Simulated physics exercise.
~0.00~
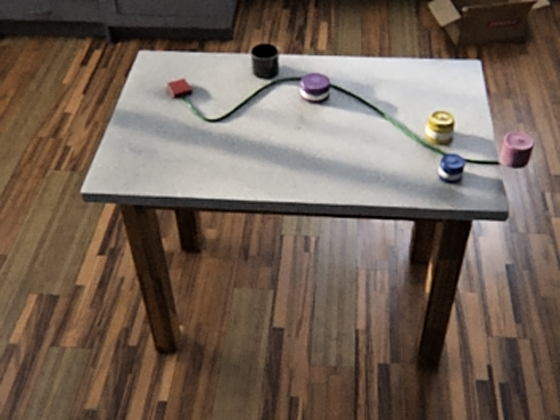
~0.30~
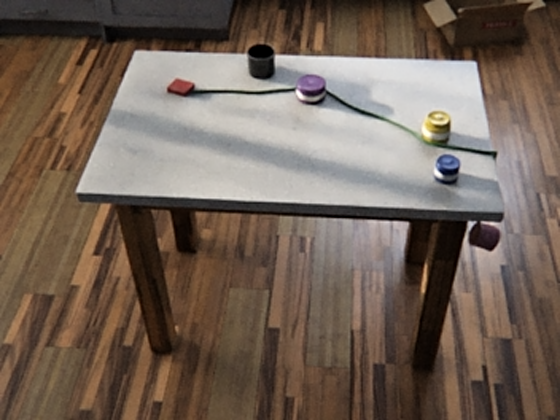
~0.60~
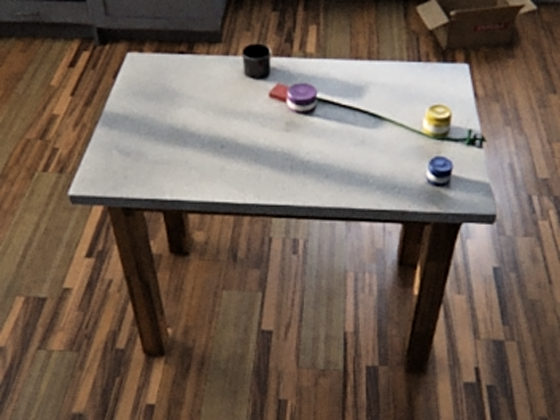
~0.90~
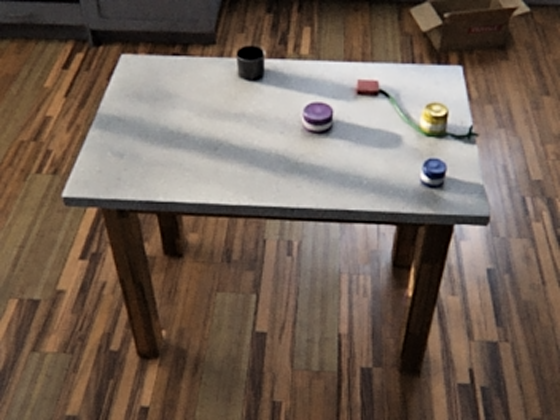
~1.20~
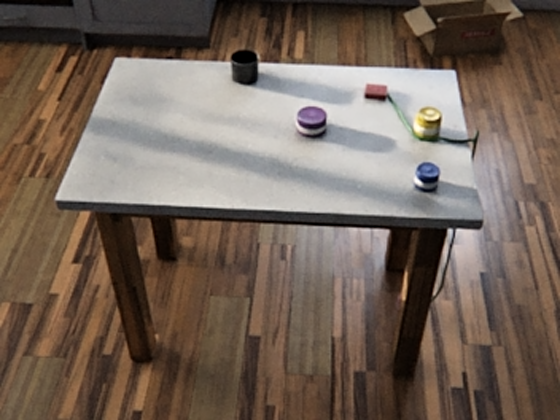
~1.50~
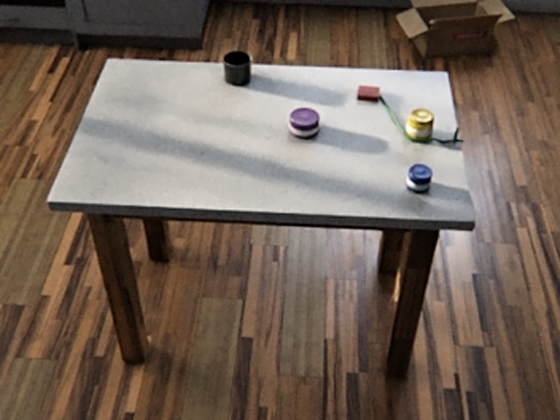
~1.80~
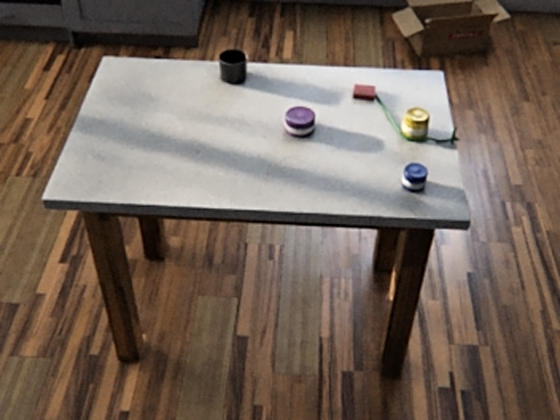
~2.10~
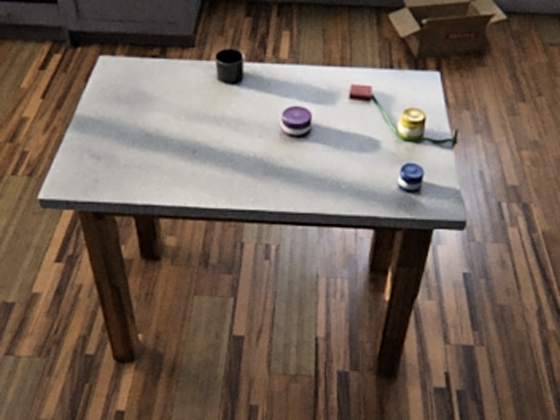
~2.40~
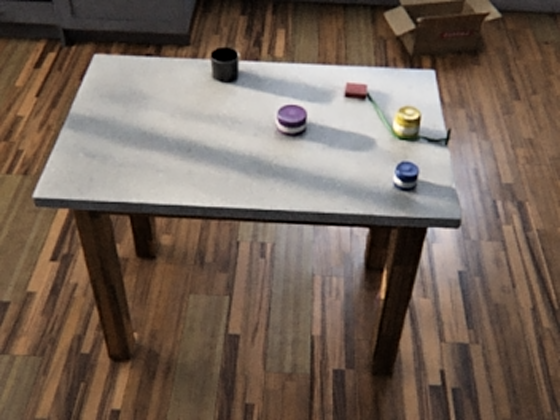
A pink speaker dropped off the right side of the table, and the cord tied to it dragged a small red block rightward past a purple tin, nudging the tin, before the block stopped near the yellow jar, still on top.
